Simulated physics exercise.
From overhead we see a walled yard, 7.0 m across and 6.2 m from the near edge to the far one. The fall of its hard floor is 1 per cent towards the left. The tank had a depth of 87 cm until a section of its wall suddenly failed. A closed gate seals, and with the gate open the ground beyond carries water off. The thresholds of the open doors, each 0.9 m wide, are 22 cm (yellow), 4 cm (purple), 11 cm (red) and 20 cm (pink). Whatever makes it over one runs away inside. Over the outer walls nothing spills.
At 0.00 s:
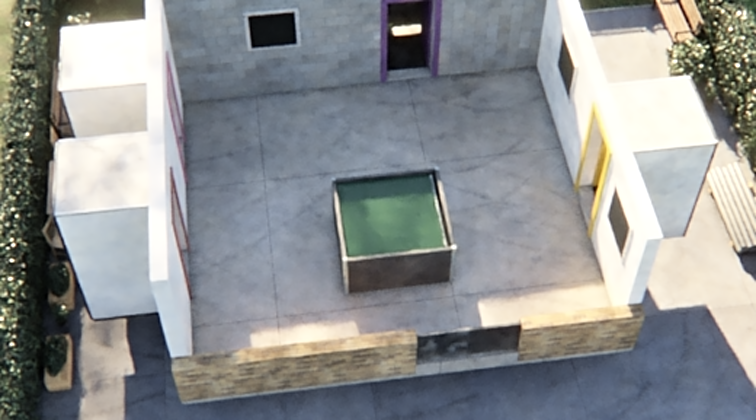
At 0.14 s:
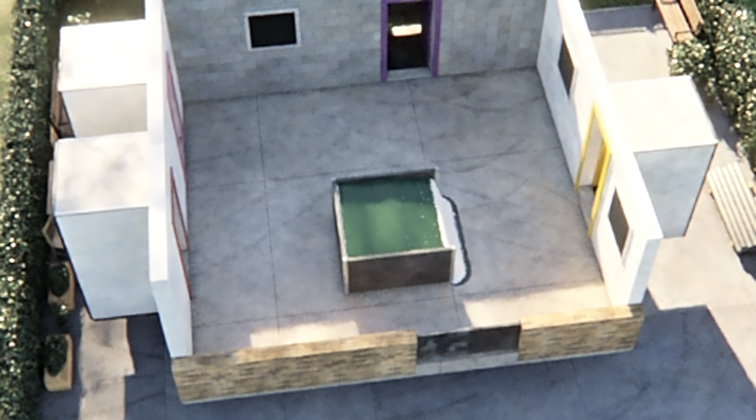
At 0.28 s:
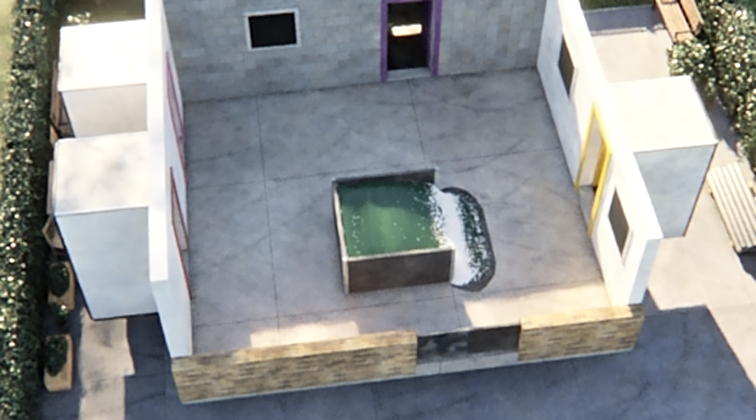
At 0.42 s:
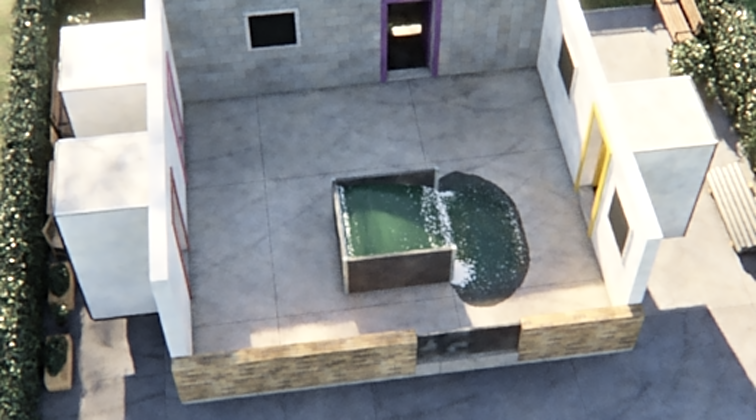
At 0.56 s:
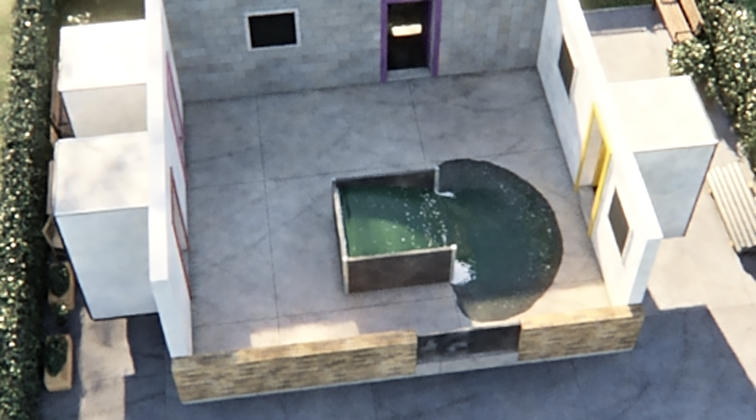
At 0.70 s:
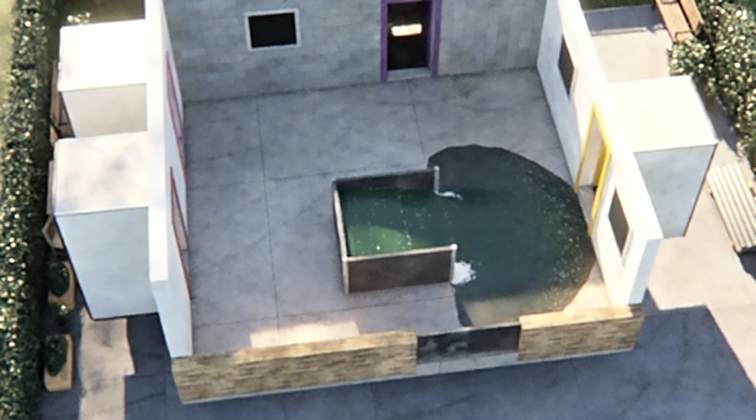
A walled yard with a square tank of green water, its right side opening and water pouring out, spreading across the grey floor.
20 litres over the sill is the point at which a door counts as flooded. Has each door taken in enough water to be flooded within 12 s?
The yellow door has; the purple door has; the red door has not; the pink door has not.
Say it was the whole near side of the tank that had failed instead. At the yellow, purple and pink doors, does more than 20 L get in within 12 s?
The yellow door comes out less than that, the purple door more than that and the pink door less than that.
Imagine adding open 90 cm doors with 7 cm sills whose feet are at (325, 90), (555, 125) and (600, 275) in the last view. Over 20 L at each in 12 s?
So, in the order given, it's shy of the mark, then beyond the mark, then beyond the mark.
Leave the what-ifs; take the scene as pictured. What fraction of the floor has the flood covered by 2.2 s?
Wet share: About 30 %.
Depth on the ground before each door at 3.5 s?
Readings (cm): Yellow = 18; purple = 7; red = 0; pink = 0.
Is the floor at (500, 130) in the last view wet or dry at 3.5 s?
By then the spot is drenched.
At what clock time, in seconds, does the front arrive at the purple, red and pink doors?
Times: Purple 2.8 seconds, red 5.0 seconds, pink 5.5 seconds.
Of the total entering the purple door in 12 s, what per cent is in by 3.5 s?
That works out near 0%.
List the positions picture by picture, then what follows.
The first picture shows still water, 87 cm deep, in the tank at (392, 216).
In the second picture, water pours out at (442, 229) and has run 0.9 m, to a hidden place; typically 11 cm deep outside, 87 cm at the tank's back.
In the third picture, water pours out at (442, 231) and has run 1.1 m, to (456, 191); typically 14 cm deep outside, 84 cm at the tank's back.
In the fourth picture, water pours out at (442, 233) and has run 1.6 m, to (476, 179); typically 12 cm deep outside, 75 cm at the tank's back.
In the fifth picture, water pours out at (441, 233) and has run 2.1 m, to (547, 207); typically 8 cm deep outside, 74 cm at the tank's back.
In the sixth picture, the front is at (578, 199), 2.7 m from the gap at (441, 234); 8.0 m2 of floor is under water; 69 cm left at the back of the tank.
After 1.4 s water covers 30 % of the floor and is deepest (46 cm) near (618, 327); yellow door 44 cm at the sill, 88 L in, purple door not reached, red door not reached, pink door not reached.
After 2.2 s water covers 30 % of the floor and is deepest (42 cm) near (618, 327); yellow door 33 cm at the sill, 167 L in, purple door not reached, red door not reached, pink door not reached.
After 3.5 s water covers 45 % of the floor and is deepest (24 cm) near (539, 74); yellow door 18 cm at the sill, 189 L in, purple door 7 cm at the sill, 0 L in, red door not reached, pink door not reached.
After 7.0 s water covers 90 % of the floor and is deepest (16 cm) near (194, 379); yellow door 5 cm at the sill, 190 L in, purple door 7 cm at the sill, 30 L in, red door 8 cm at the sill, 0 L in, pink door 10 cm at the sill, 0 L in.
After 12.0 s water covers 95 % of the floor and is deepest (12 cm) near (185, 146); yellow door 2 cm at the sill, 190 L in, purple door 4 cm at the sill, 41 L in, red door 9 cm at the sill, 0 L in, pink door 11 cm at the sill, 0 L in.
